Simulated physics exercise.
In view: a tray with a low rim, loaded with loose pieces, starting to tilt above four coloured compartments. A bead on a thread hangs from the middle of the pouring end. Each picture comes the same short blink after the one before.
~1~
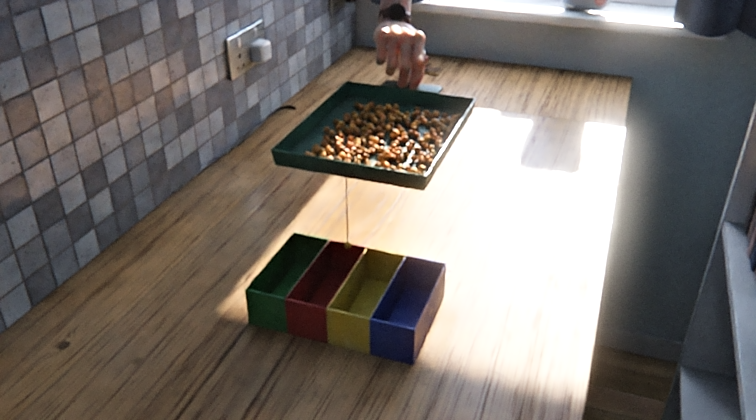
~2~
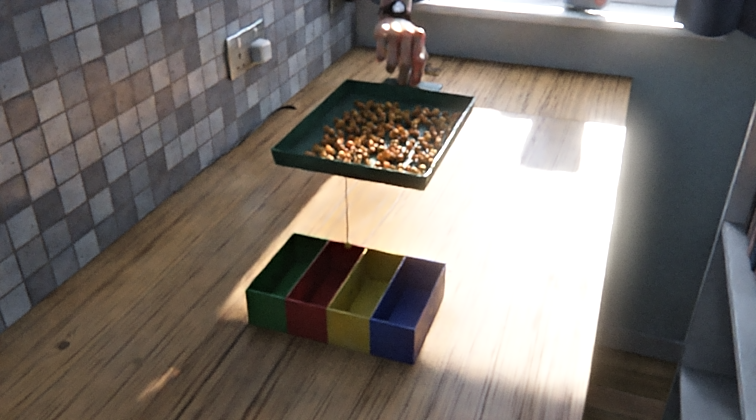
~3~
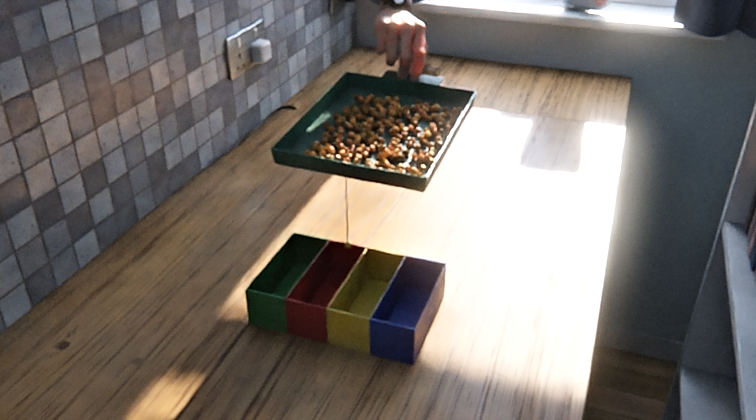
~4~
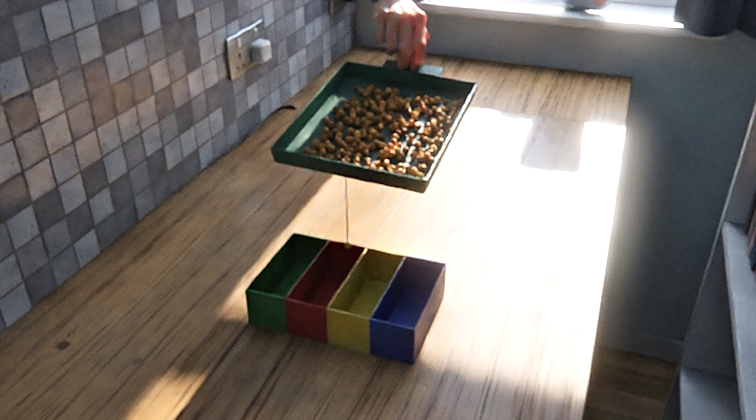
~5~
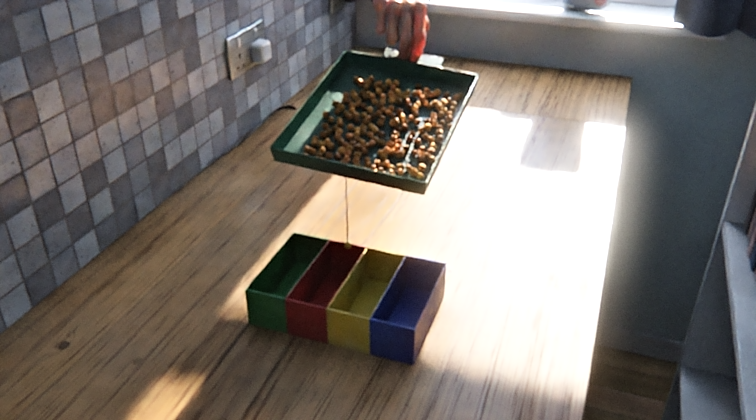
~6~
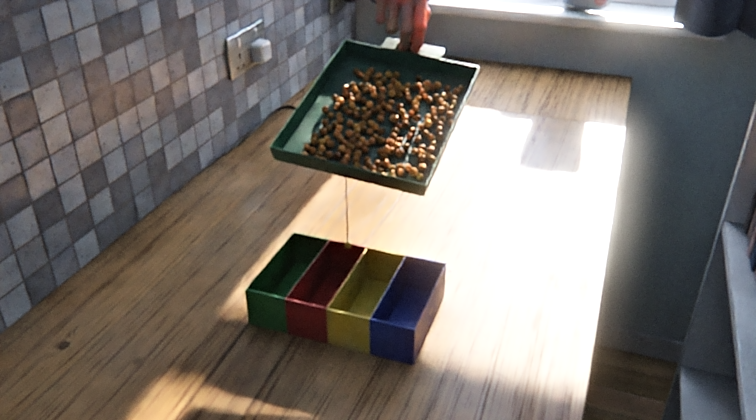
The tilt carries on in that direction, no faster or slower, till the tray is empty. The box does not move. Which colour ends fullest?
The blue cell gets the most.
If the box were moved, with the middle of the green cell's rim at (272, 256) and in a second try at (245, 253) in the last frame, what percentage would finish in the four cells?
In turn 70 and 30 in a hundred.
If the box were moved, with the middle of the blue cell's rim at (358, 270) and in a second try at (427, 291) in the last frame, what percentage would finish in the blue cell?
Roughly 20 per cent, and 30 per cent.
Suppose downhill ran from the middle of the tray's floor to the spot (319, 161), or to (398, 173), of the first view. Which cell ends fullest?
The first try: The cell in green. The second: The blue one.
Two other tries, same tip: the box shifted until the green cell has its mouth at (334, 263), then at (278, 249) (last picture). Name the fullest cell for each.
The first try: The cell in yellow. The second: The blue one.
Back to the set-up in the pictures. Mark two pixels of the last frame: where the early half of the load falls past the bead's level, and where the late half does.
Around (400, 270) and then (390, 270).
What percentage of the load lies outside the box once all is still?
Roughly 0 in a hundred.
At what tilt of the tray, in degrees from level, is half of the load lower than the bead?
Near 110 degrees.
Just after the last frame, tray tipped steeply; every one on the tray.
A moment on, tray tipped right over; the larger part on the tray; just a few in the blue cell; about a tenth falling or outside the box.
Further on, tray tipped past a quarter turn; roughly half in the blue cell; roughly a quarter in the yellow cell; about a tenth in the red cell; just a few in the green cell; just a few falling or outside the box.
When it is over, tray tipped past a quarter turn; roughly half in the blue cell; roughly a quarter in the yellow cell; about a tenth in the red cell; just a few in the green cell; just a few outside the box.
